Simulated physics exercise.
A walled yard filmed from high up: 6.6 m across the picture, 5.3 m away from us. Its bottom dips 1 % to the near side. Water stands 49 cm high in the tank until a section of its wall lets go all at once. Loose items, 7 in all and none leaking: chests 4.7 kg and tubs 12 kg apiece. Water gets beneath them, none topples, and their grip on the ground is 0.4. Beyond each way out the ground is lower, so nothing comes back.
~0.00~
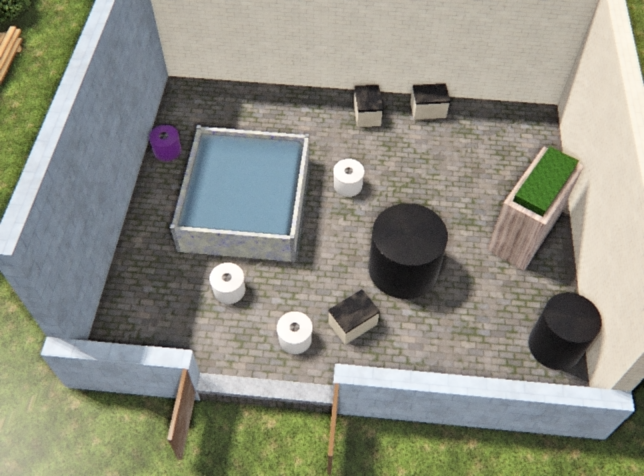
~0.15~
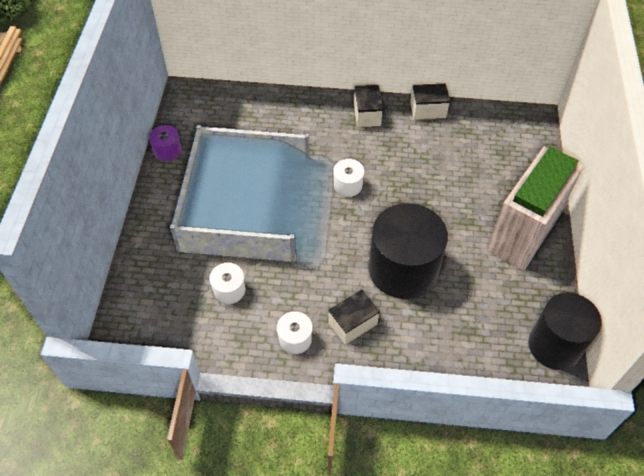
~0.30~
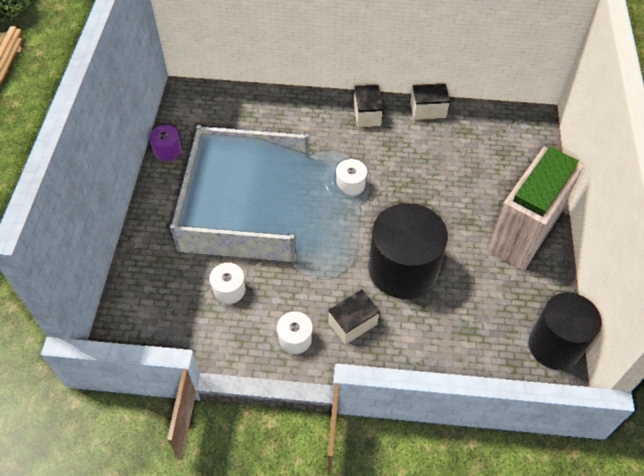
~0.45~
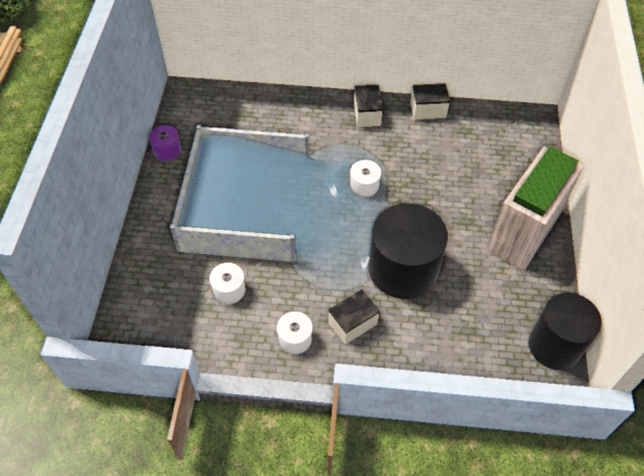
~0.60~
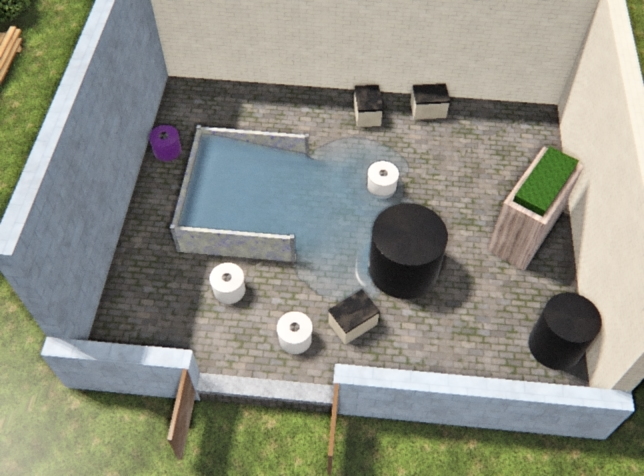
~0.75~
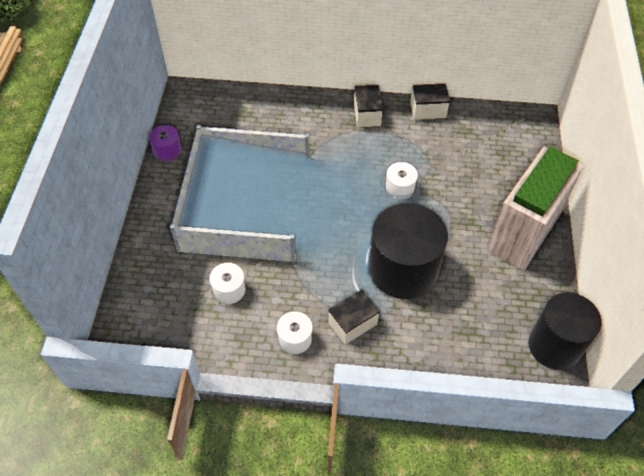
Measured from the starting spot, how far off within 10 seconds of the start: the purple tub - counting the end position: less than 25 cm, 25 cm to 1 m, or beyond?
Purple tub holds its place.
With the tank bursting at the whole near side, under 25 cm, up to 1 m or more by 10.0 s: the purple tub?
Then the purple tub gets carried off.
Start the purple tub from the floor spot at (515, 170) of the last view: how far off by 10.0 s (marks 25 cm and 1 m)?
It travels far.
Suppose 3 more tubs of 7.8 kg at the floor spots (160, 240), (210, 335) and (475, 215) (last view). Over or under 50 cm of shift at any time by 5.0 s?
In turn: Under, short of it, past it.
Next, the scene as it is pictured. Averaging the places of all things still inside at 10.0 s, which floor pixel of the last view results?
At about (240, 185).
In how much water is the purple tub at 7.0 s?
About 2 cm.
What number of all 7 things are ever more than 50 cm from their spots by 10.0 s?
That makes 4.
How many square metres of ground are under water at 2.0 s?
Some 18 m2.
After 2.0 s the purple tub is near (164, 136), 0.0 m from its start, aground; 0 of 7 are out; 1 afloat.
After 4.5 s the purple tub is near (164, 136), 0.0 m from its start, aground; 1 of 7 are out; 2 afloat.
After 7.0 s the purple tub is near (164, 136), 0.0 m from its start, aground; 1 of 7 are out; 2 afloat.
After 10.0 s the purple tub is near (163, 136), 0.0 m from its start, aground; 1 of 7 are out; 2 afloat.
